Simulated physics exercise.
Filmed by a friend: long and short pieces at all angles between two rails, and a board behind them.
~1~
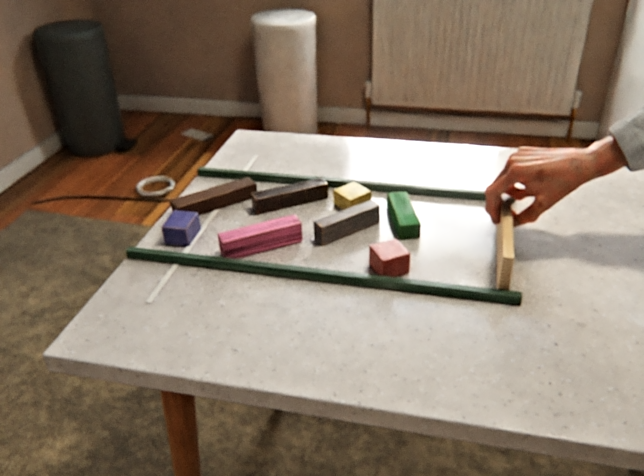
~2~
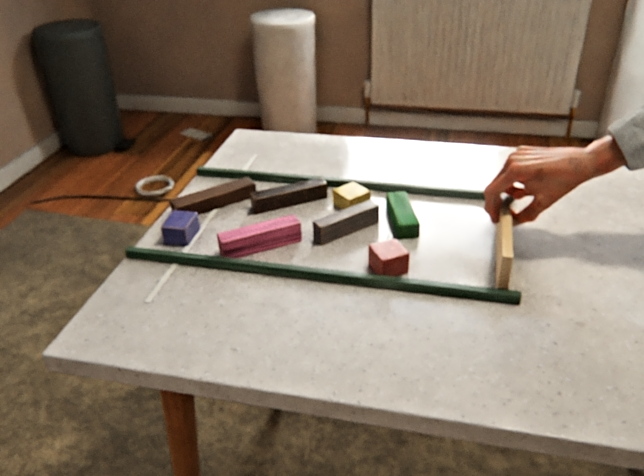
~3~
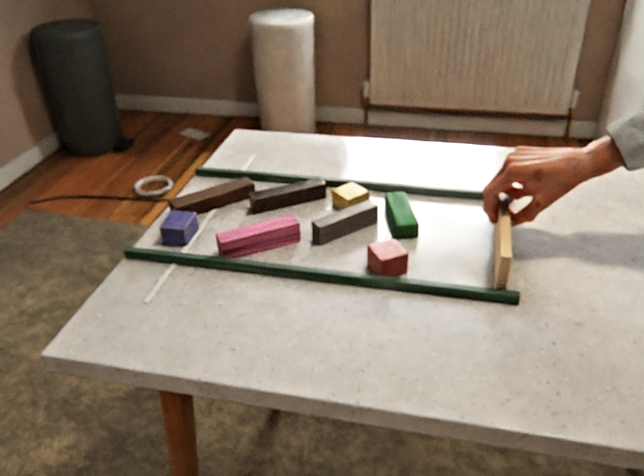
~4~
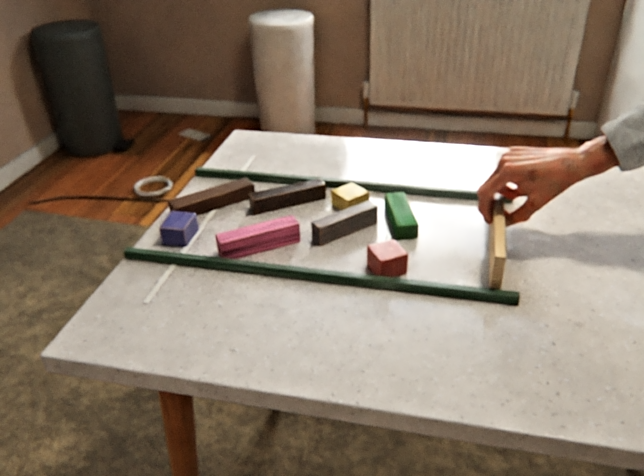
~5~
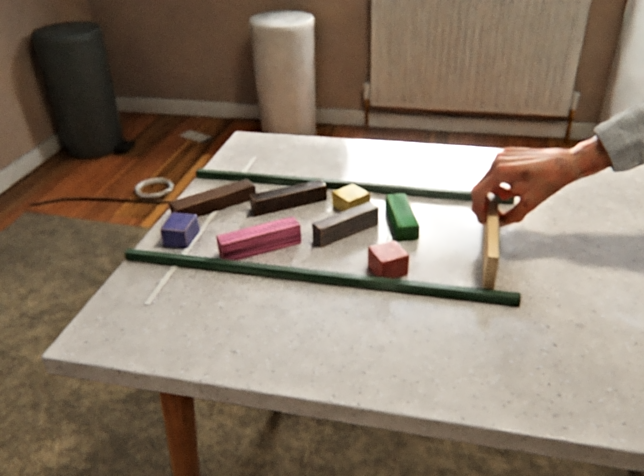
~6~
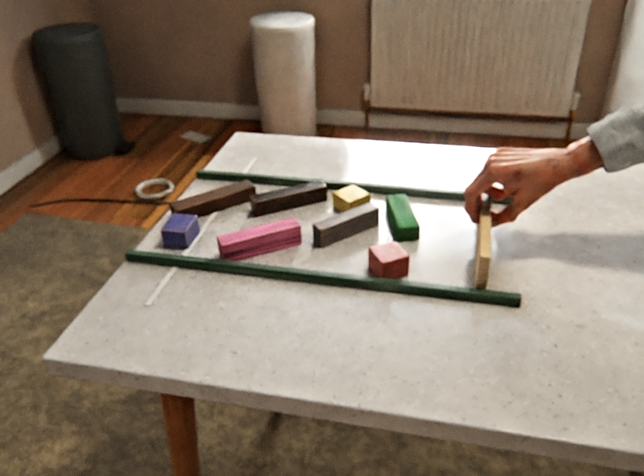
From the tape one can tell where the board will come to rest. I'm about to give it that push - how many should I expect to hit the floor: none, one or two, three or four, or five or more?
Expect three or four.
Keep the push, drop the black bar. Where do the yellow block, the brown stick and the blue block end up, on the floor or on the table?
Well, the yellow block is left in place, the brown stick topples off and the blue block topples off.
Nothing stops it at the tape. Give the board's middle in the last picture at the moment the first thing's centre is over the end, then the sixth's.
The middle is near (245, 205) first and near (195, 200) after.
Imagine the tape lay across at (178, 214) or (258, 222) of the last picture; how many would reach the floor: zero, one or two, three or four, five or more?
In order: More than four, then no fall at all.
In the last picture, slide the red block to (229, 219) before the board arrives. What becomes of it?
If so, it stays where it is.
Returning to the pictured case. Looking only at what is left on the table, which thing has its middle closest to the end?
It's the pink stick that ends up nearest.
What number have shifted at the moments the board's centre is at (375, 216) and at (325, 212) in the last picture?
Respectively 4 and 6.
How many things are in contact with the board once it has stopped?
That would be 2 of them.
A little later, none off yet; blue block at rest near (181, 231); brown stick at rest near (214, 201); pink stick at rest near (260, 240).
Next, none off yet; blue block at rest near (181, 231); brown stick at rest near (213, 200); pink stick shifted a little near (234, 235).
Later still, none off yet; blue block shifted about its own width near (161, 229); brown stick shifted a little near (179, 192); pink stick shifted about its own width near (184, 229).
When it is over, the number that fall off is three or four; down, black bar, brown stick and blue block.
